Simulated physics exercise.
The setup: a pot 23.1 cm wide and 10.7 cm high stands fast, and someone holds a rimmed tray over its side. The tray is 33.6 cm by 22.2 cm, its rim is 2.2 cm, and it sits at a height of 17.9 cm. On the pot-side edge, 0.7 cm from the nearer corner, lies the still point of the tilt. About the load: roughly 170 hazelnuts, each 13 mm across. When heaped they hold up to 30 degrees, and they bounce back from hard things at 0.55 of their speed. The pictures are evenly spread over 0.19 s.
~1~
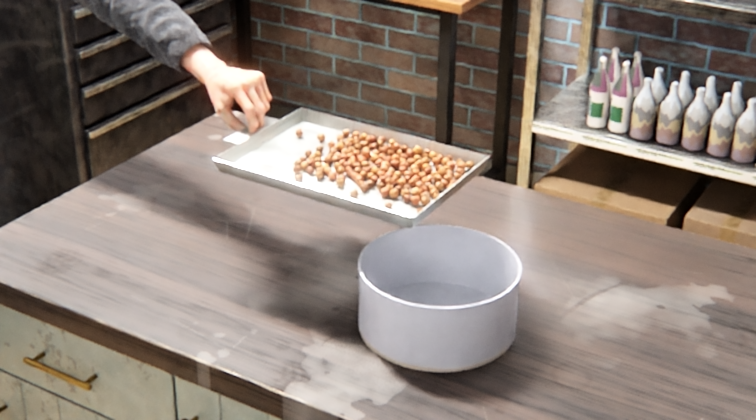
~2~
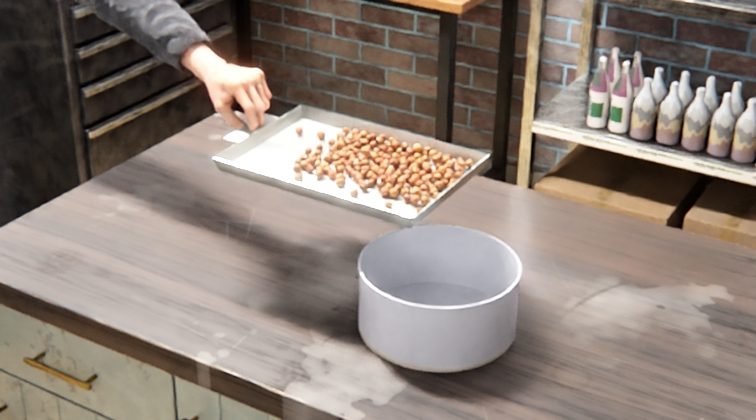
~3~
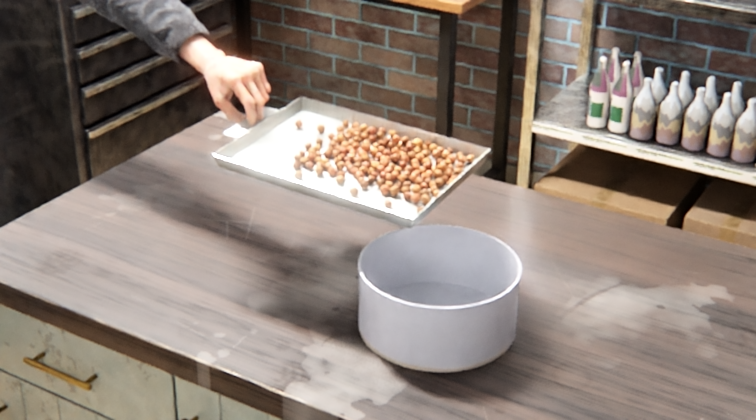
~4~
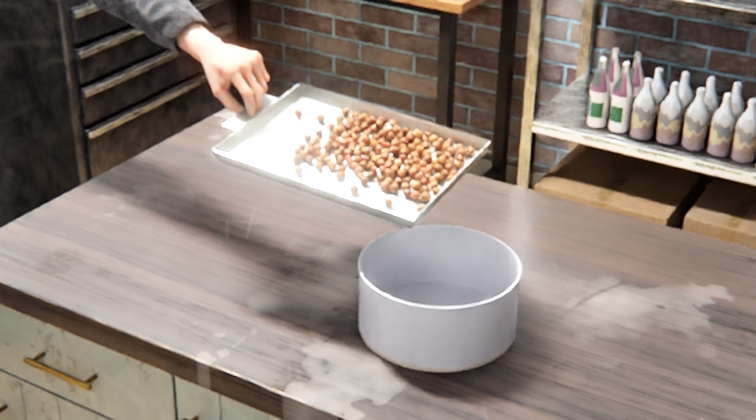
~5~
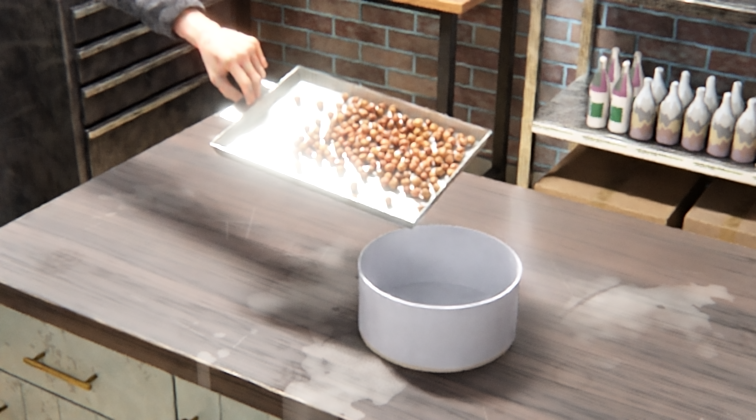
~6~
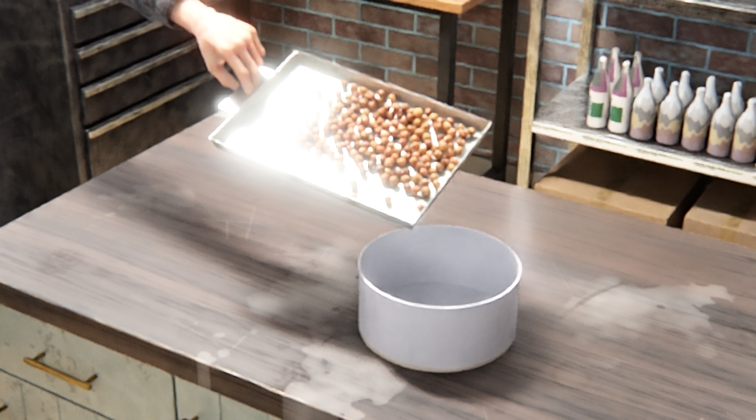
A metal tray of brown hazelnuts, held by a hand at its left end, lay nearly level beside a pale pot, then tilted gradually as the hand's side rose, its surface gleaming brighter.
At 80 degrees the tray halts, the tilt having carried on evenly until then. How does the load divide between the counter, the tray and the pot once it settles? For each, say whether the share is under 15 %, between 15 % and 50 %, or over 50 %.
Counter: Large. Tray: Small. Pot: Medium.
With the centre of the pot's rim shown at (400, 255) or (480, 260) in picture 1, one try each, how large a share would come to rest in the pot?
Estimates: 45 in a hundred and 0 in a hundred.
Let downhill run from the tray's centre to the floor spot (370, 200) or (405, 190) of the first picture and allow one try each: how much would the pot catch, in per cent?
The share comes to roughly 60 in a hundred, then roughly 75 in a hundred.
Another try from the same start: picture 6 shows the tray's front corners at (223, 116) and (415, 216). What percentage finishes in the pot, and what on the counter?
Pot 70, counter 30.
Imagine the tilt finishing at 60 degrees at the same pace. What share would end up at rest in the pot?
That would give about 20 per cent.
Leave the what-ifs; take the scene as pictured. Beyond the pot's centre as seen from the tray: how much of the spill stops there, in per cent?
That comes to roughly 40 percent.
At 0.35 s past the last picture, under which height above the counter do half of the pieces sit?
About 24 centimetres.
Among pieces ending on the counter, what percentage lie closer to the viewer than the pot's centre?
100 %.
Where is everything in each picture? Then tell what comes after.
Tray tilt 0 degrees, front corners at (219, 158) and (412, 215); middle of the pieces at (385, 166); pot at (440, 264), in the first frame.
Tray tilt 1 degrees, front corners at (219, 157) and (412, 215); middle of the pieces at (386, 164), in the second frame.
Tray tilt 4 degrees, front corners at (218, 154) and (412, 215), lowest corner right front; middle of the pieces at (386, 160), in the third frame.
Tray tilt 8 degrees, front corners at (217, 149) and (412, 216), lowest corner right front; middle of the pieces at (386, 153), in the fourth frame.
Tray tilt 13 degrees, front corners at (216, 143) and (412, 218), lowest corner right front; middle of the pieces at (385, 144), in the fifth frame.
Tray tilt 19 degrees, front corners at (215, 137) and (411, 219), lowest corner right front; middle of the pieces at (385, 136); pot at (440, 264), in the sixth frame.
Then, 0.21 s after the last picture, tilt 51 degrees; the tray holds 100 %, the pot 0 %.
Then, 0.35 s after the last picture, tilt 72 degrees; the tray holds 95 %, the pot 0 %.
Then, 0.61 s after the last picture, tilt 80 degrees; the tray holds 15 %, the pot 20 %.
In the end, counter 60 %, tray 0 %, pot 40 %.
